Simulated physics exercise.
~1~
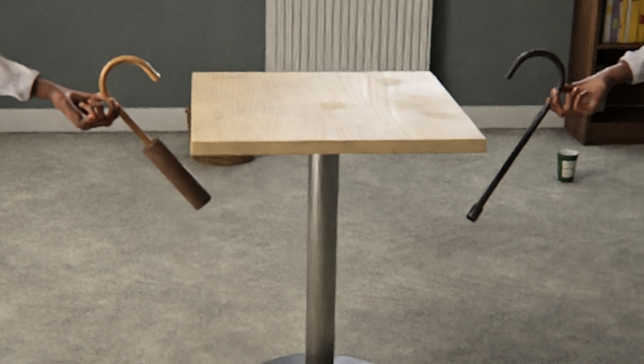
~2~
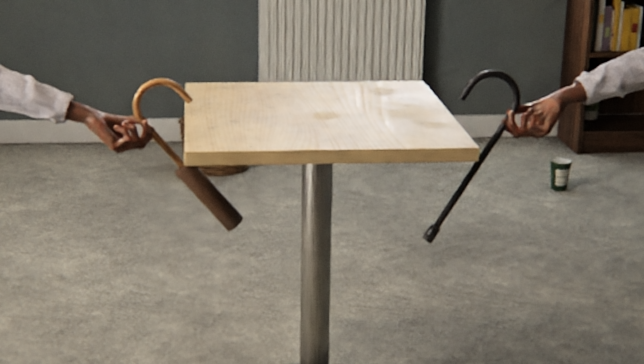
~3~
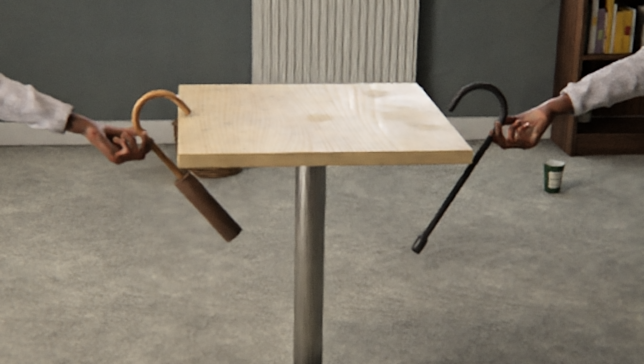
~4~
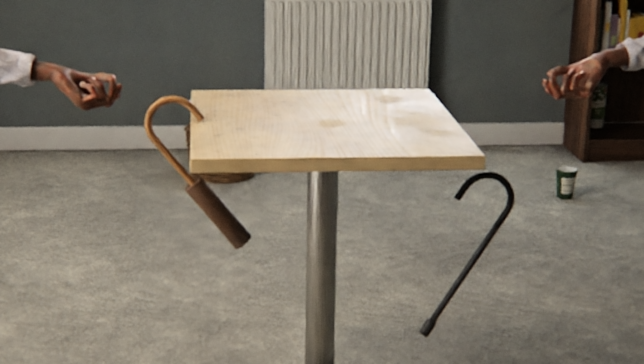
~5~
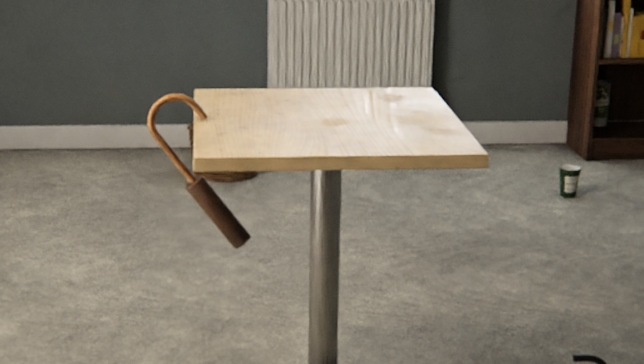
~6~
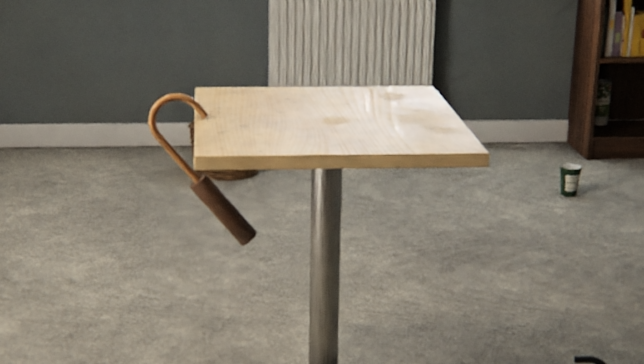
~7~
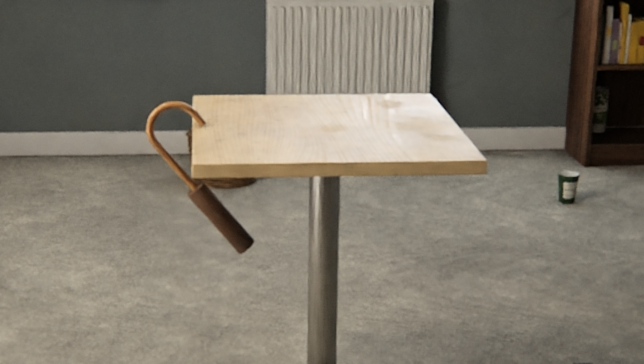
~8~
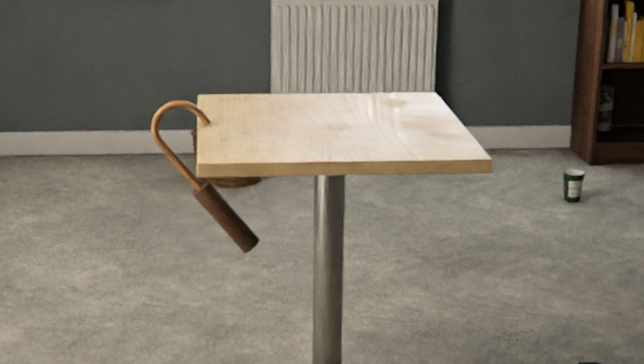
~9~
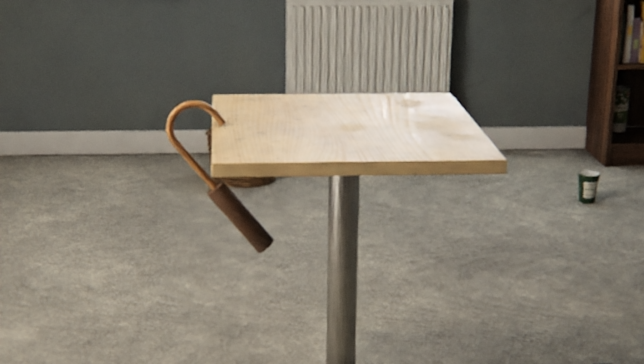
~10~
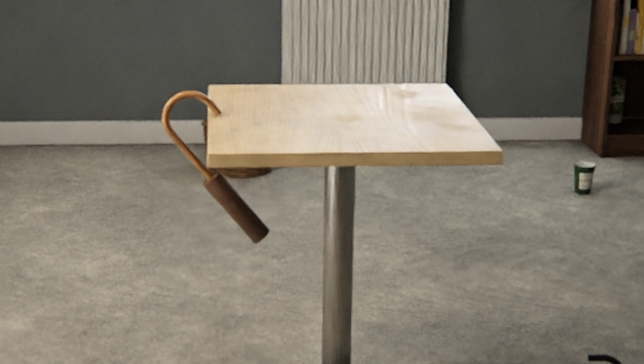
Two hands in pale sleeves reach in from either side of a small square wooden table on a metal post, seen from the front by a slightly swaying camera in a grey-floored room. The left hand holds a brown umbrella with a curved handle, and the right holds a black cane. Both are moved inward toward the table's edges, then the hands let go and draw back. The umbrella stays hooked on the left edge, while the cane drops past the right edge to the floor. At the end the umbrella still hangs there, and only a bit of the cane shows at the lower right.
